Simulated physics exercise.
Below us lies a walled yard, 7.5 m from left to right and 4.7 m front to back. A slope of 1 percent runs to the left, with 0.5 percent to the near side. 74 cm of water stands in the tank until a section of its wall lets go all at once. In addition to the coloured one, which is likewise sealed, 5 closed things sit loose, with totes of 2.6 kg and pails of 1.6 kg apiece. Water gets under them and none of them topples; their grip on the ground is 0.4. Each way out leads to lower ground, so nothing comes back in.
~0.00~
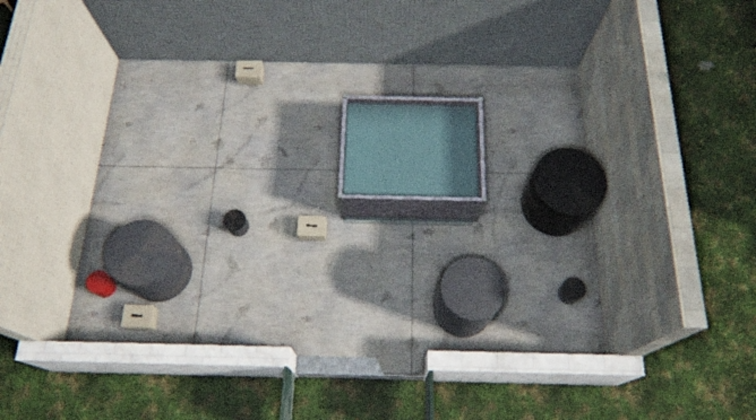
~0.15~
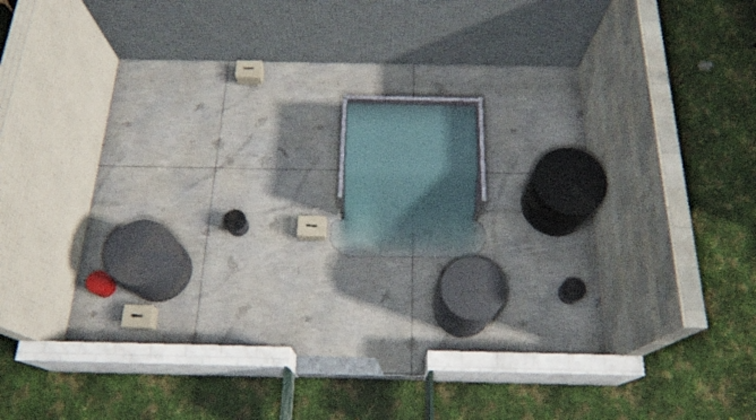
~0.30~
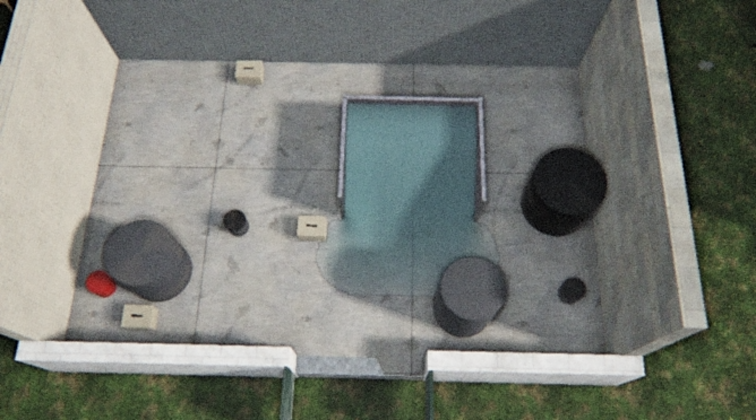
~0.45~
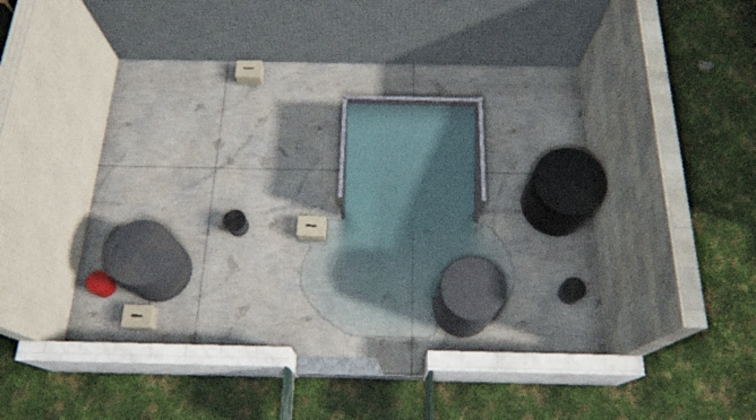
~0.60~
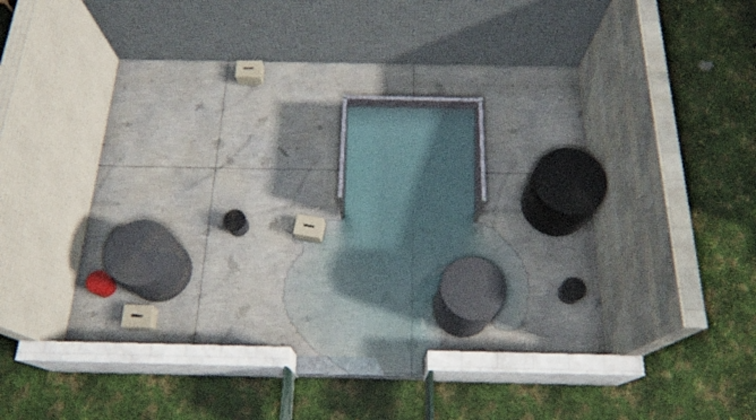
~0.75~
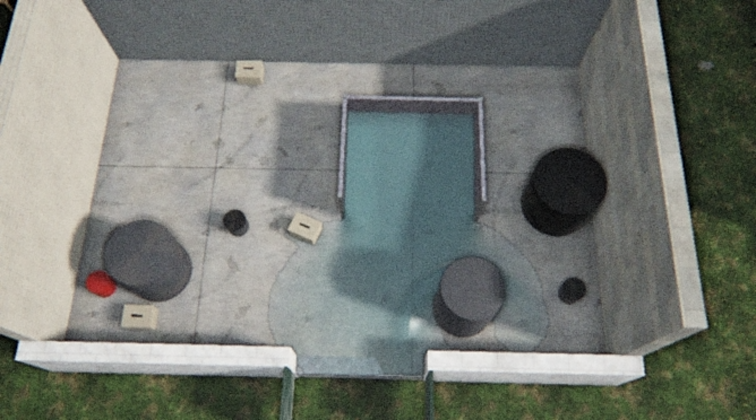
In a walled yard seen from above, the near side of a raised water tank disappears and water pours out across the concrete. The sheet spreads in a widening curve around the grey drum toward the gap in the near wall, and the pale box beside it turns and shifts slightly left.
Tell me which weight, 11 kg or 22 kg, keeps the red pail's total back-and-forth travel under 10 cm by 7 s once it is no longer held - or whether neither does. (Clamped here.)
Honestly, only the heavier one cuts it.
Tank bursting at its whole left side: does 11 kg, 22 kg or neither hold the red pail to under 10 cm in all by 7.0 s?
Then I'd expect neither mass to do.
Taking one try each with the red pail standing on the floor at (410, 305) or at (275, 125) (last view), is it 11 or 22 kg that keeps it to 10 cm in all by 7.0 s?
One by one: No mass suffices; lighter mass suffices.
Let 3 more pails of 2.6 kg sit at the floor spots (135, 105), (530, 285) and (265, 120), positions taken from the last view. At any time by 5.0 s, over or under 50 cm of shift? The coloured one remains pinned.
Order as listed: Inside the limit, outside the limit, inside the limit.
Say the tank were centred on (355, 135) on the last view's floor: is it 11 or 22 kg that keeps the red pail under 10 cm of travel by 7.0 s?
Then both masses fall short.
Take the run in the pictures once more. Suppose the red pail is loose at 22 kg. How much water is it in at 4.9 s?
Depth: Approx. 8 cm.
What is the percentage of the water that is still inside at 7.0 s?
48 %.
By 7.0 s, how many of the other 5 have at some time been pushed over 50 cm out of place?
2.
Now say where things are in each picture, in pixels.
The red pail at (98, 282), on the bottom; water covers 2.8 m2; 0 of 6 have shifted, in the first frame.
The red pail at (98, 282) rests on the ground; water covers 3.9 m2; 0 of 6 have shifted, in the second frame.
The red pail at (98, 282) rests on the ground; water covers 5.3 m2; 0 of 6 have shifted, in the third frame.
The red pail at (98, 282), on the bottom; water covers 6.6 m2; 0 of 6 have shifted, in the fourth frame.
The red pail at (98, 282), on the bottom; 8.2 m2 under water; 0 of 6 have shifted, in the fifth frame.
The red pail at (98, 282) rests on the ground; 9.2 m2 under water; 1 of 6 have shifted, in the sixth frame.
After 1.4 s the red pail would be 0 cm from its start with 11 kg and 0 cm from its start with 22 kg; 0 cm of water round it then.
After 3.1 s the red pail would be 0 cm from its start with 11 kg and 0 cm from its start with 22 kg; 4 cm of water round it then.
After 4.9 s the red pail would be 20 cm from its start with 11 kg and 0 cm from its start with 22 kg; 8 cm of water round it then.
After 7.0 s the red pail would be 24 cm from its start with 11 kg and 0 cm from its start with 22 kg; 6 cm of water round it then.
